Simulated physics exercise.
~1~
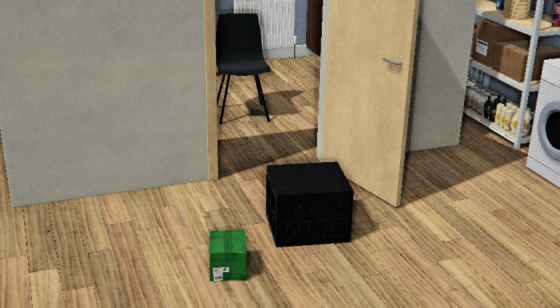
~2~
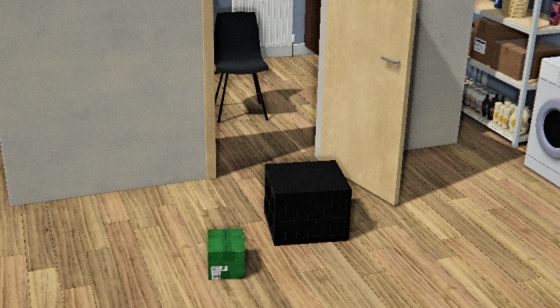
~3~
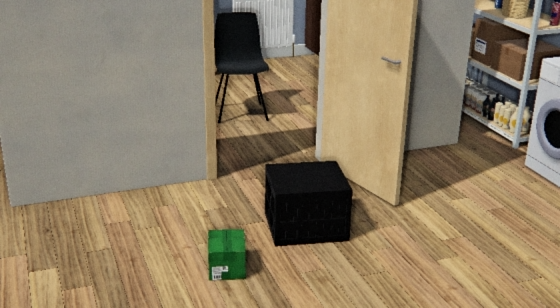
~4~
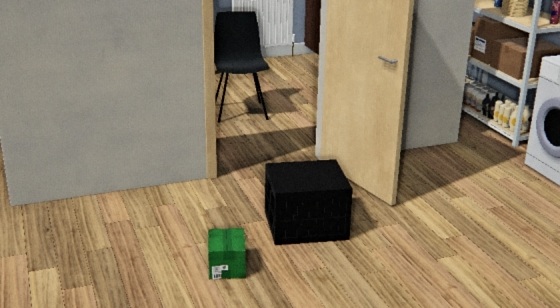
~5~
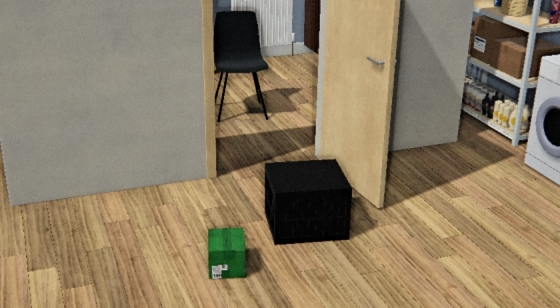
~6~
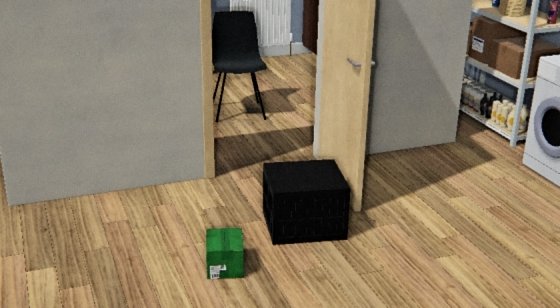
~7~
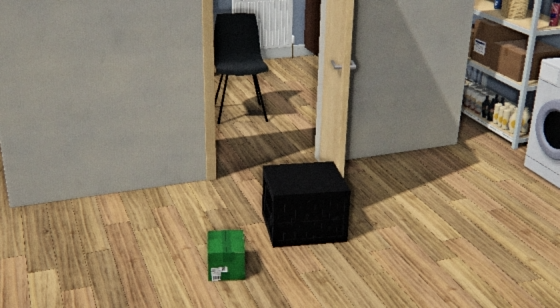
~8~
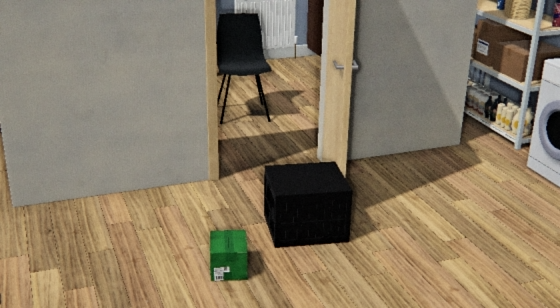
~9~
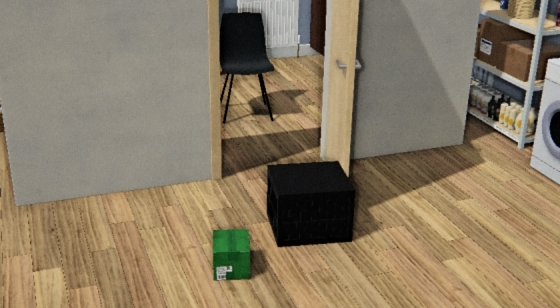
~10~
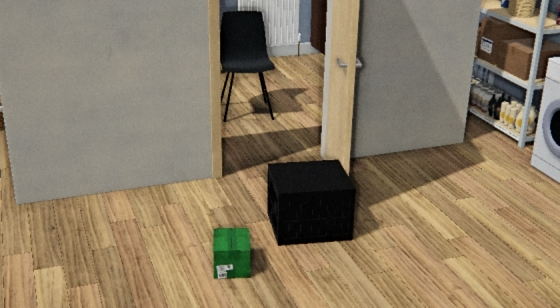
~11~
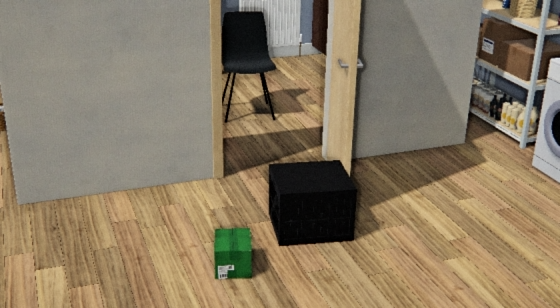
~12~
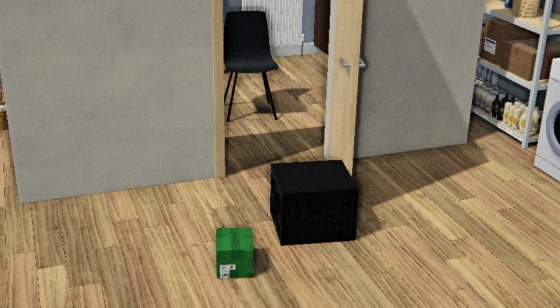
To begin with, a pale wooden door stands wide open in a grey wall, with a black box on the floor right beside it and a smaller green box in front to the left. A dark chair is visible through the doorway, and shelves and a white washing machine stand at the right. The door holds still briefly, then swings steadily leftward towards its frame. It stops beside the black box, well short of closing. The view sways slightly while the door stays partly open and both boxes remain in place.
